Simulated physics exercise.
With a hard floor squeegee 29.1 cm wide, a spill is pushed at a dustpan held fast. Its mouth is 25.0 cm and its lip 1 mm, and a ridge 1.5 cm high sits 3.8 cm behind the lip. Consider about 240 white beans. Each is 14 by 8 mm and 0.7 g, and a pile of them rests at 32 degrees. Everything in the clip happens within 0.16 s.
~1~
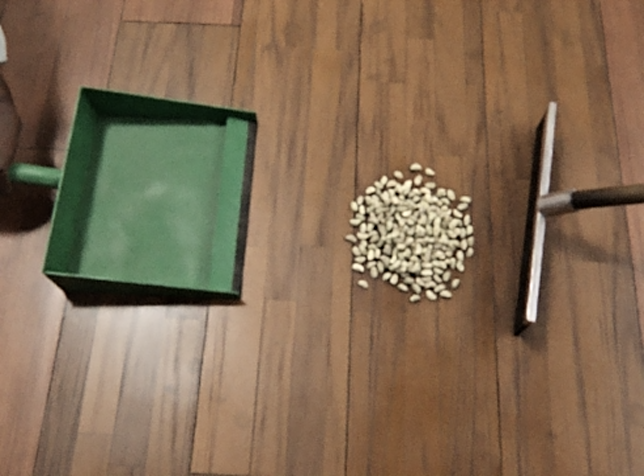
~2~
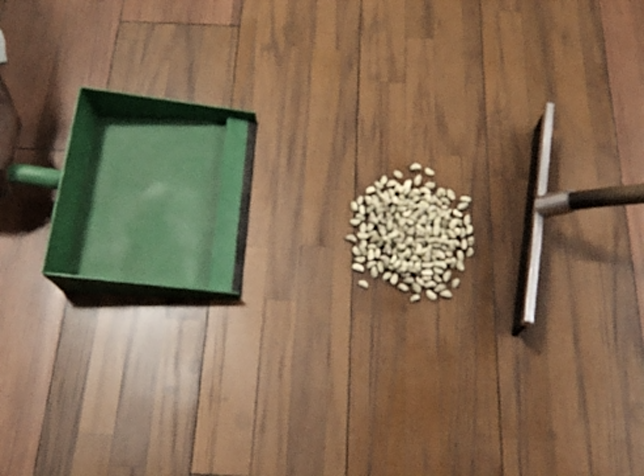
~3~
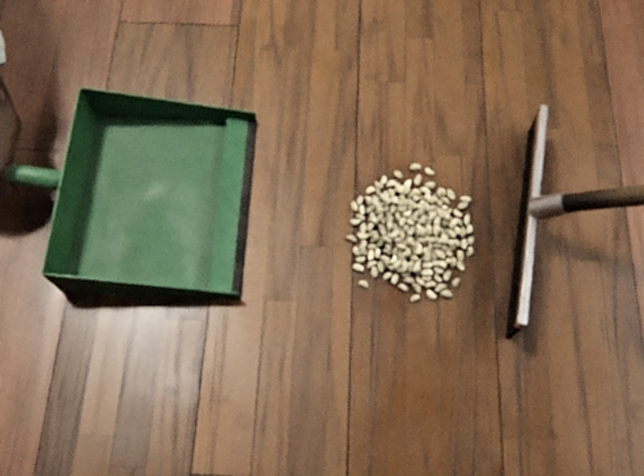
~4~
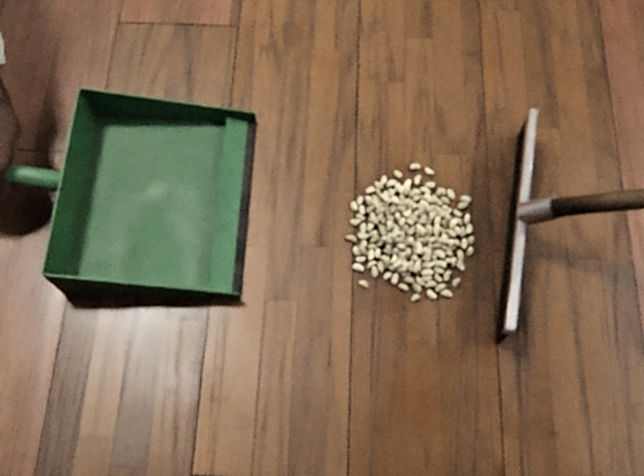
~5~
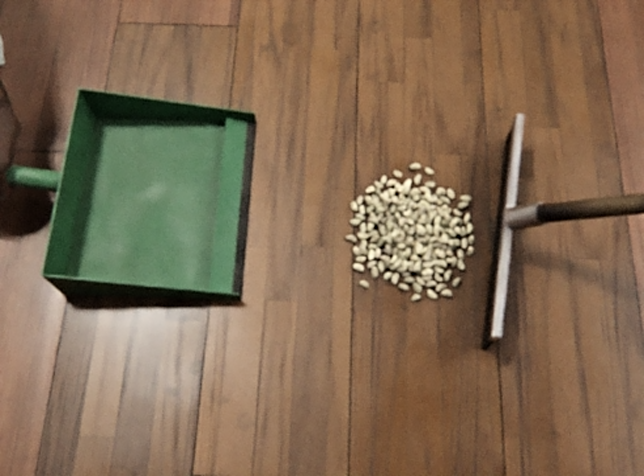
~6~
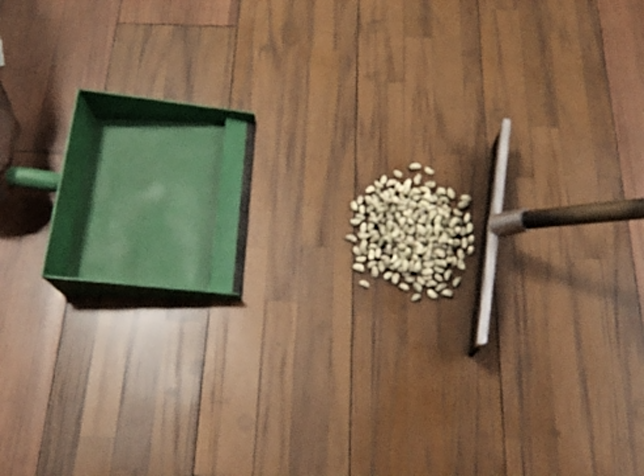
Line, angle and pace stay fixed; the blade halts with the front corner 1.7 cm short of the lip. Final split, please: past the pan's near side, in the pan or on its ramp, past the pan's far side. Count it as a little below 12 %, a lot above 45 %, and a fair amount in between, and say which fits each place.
Near side: A fair amount, pan: A little, far side: A little.
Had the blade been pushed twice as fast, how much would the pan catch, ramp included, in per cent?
Then around 25 per cent.
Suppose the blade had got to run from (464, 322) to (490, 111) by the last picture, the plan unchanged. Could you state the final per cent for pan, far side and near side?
That ends as pan 30, far 5, and near 5.
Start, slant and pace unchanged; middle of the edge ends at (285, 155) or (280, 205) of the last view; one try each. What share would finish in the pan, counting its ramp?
Roughly 35 % and 35 %.
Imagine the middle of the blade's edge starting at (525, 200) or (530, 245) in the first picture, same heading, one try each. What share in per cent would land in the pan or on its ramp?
5 and 5 per cent, roughly.
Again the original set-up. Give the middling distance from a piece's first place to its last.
I'd put it near 18 cm.
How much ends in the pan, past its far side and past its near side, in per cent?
Near side 25 %, pan 5 %, far side 5 %.
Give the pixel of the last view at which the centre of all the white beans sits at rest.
Centre at rest: Approx. (267, 250) px.
Then, 0.23 s after the last picture, middle of the blade 17 cm from the lip; 0 % over the lip, far side 0 %, near side 5 %.
Then, 0.39 s after the last picture, middle of the blade 9 cm from the lip; 0 % over the lip, far side 0 %, near side 15 %.
Then, 0.67 s after the last picture, middle of the blade 4 cm from the lip; 5 % over the lip, far side 0 %, near side 25 %.
In the end, near side 25 %, pan 5 %, far side 5 %, in front of the lip or behind the blade 70 %.
